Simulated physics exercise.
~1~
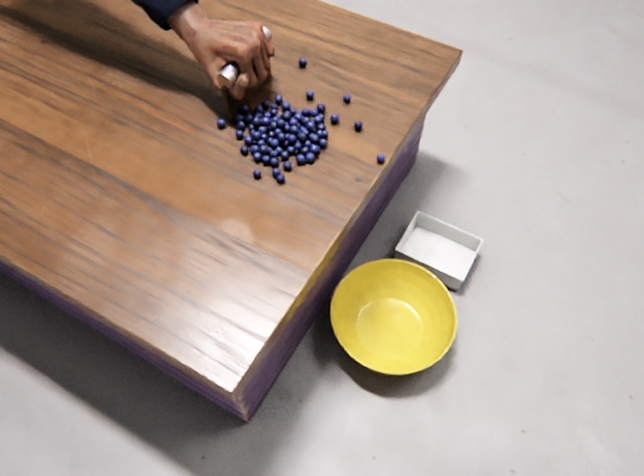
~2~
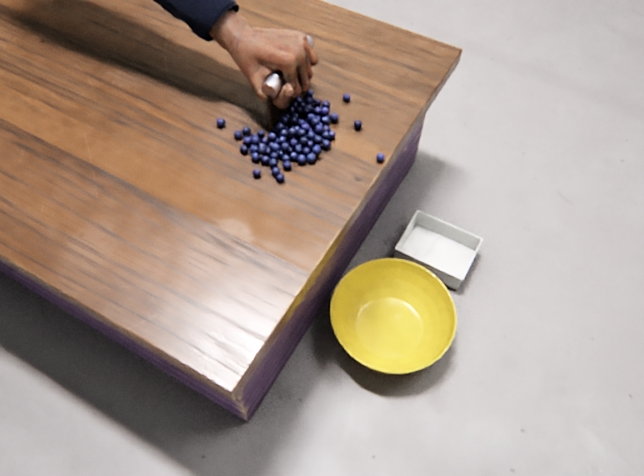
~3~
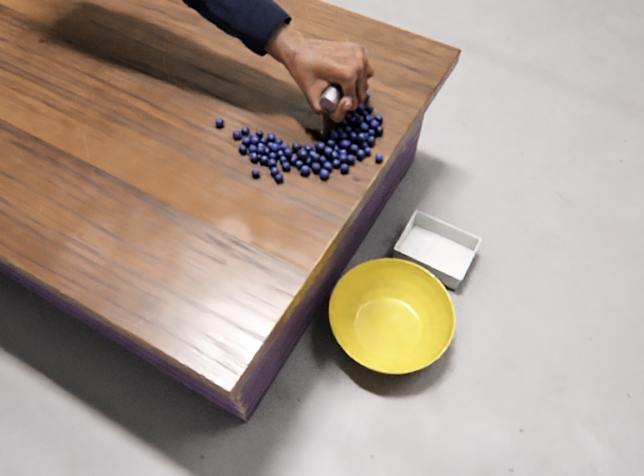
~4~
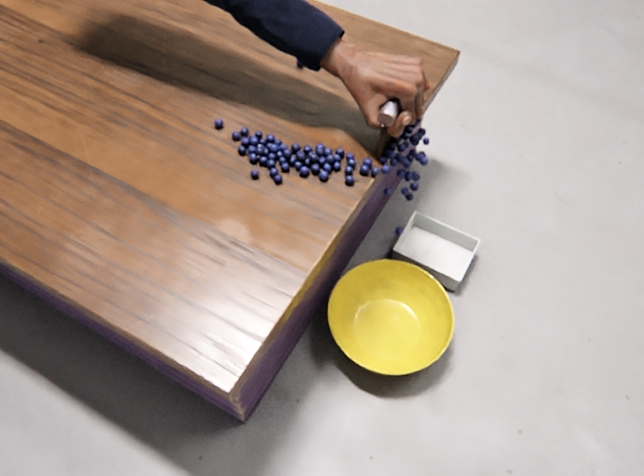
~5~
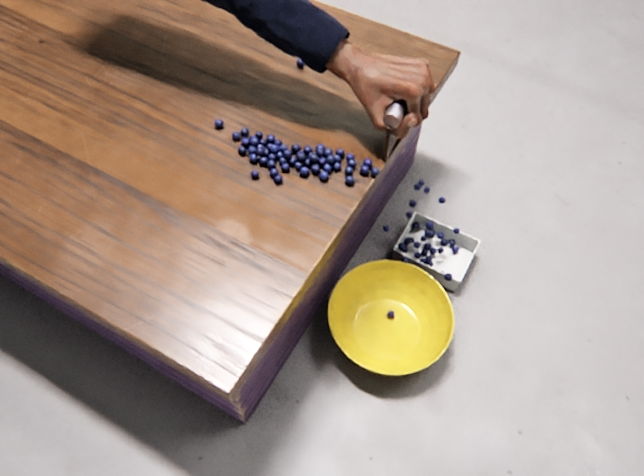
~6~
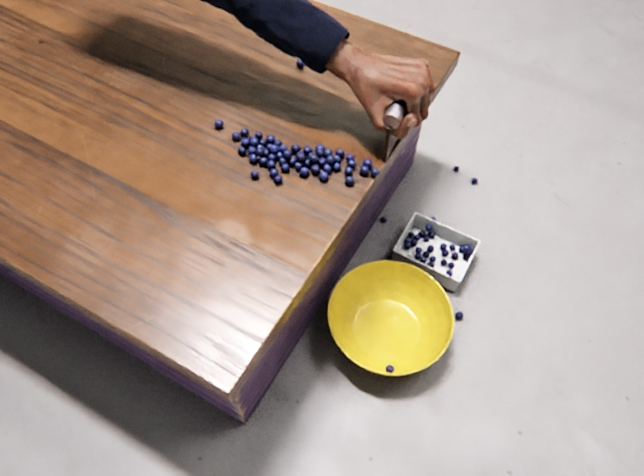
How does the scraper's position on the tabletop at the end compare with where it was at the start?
At the start the scraper is at the upper left side of the berry pile, away from the edge. By the end it is farther right and slightly lower in view, resting at the right edge of the tabletop.
